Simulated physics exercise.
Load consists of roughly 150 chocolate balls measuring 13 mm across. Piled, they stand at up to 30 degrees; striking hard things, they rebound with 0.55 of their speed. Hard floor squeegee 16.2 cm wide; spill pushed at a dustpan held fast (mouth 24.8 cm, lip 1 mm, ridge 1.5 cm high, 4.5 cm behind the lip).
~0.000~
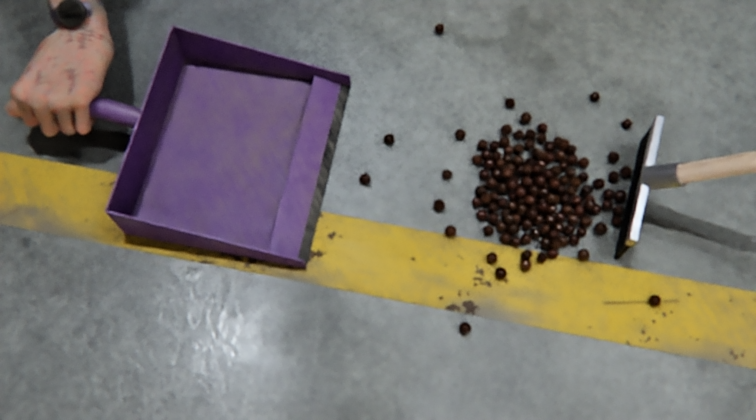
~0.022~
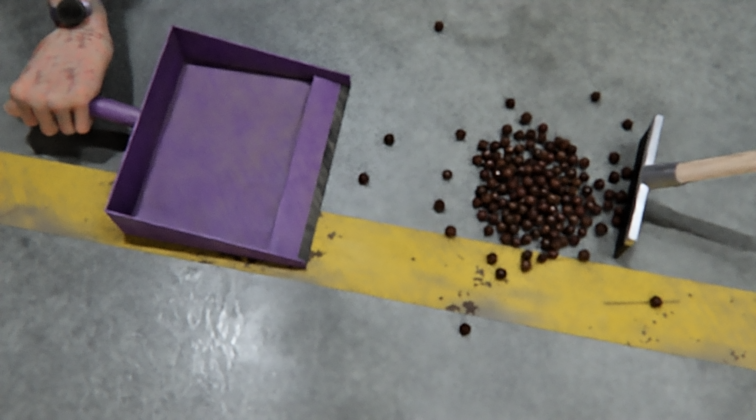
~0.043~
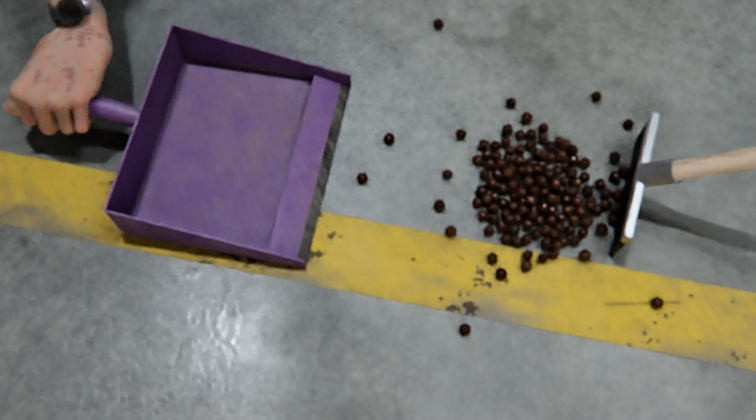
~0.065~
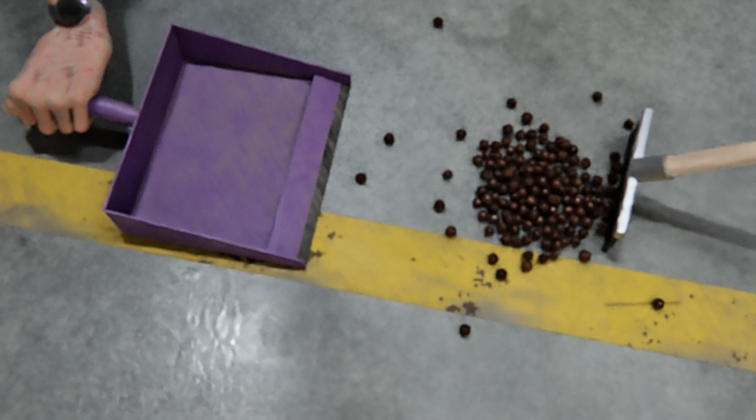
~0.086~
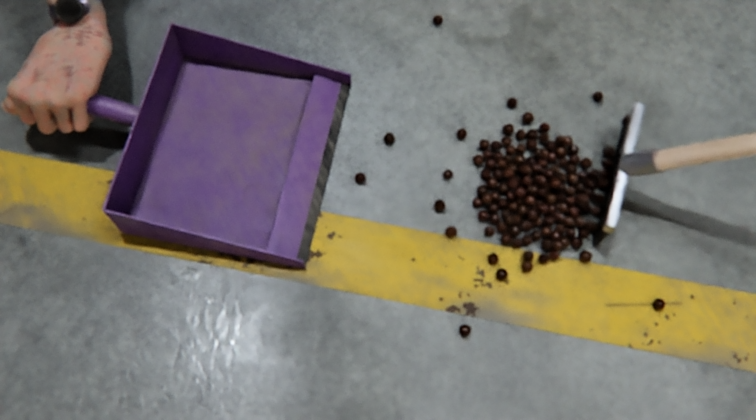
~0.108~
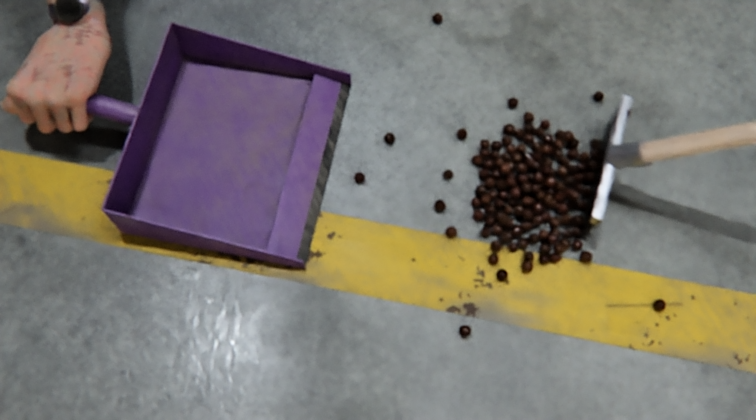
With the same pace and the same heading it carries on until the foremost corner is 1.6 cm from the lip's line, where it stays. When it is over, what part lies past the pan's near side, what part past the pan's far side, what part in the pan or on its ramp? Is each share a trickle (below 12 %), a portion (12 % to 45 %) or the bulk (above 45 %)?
Near side: A small share, far side: A middling share, pan: A small share.
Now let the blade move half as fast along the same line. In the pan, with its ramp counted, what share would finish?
Then near 5 in a hundred.
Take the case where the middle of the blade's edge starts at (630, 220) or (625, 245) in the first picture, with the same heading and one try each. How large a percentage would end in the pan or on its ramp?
15 and 20 per cent, roughly.
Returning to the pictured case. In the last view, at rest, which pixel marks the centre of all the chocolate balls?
(353, 162).
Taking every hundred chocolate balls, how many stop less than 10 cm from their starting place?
25 percent, roughly.
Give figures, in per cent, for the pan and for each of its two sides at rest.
In per cent - near side 5, far side 35, pan 5.
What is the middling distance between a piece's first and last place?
I'd put it near 20 cm.
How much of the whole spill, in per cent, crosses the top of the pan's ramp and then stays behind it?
Close to 5 per cent.
After 0.30 s, middle of the blade 17 cm from the lip; 0 % over the lip, far side 20 %, near side 0 %.
After 0.43 s, middle of the blade 7 cm from the lip; 0 % over the lip, far side 30 %, near side 0 %.
After 0.69 s, middle of the blade 3 cm from the lip; 10 % over the lip, far side 35 %, near side 5 %.
In the end, at 1.8 s, near side 5 %, far side 35 %, pan 5 %, in front of the lip or behind the blade 60 %.
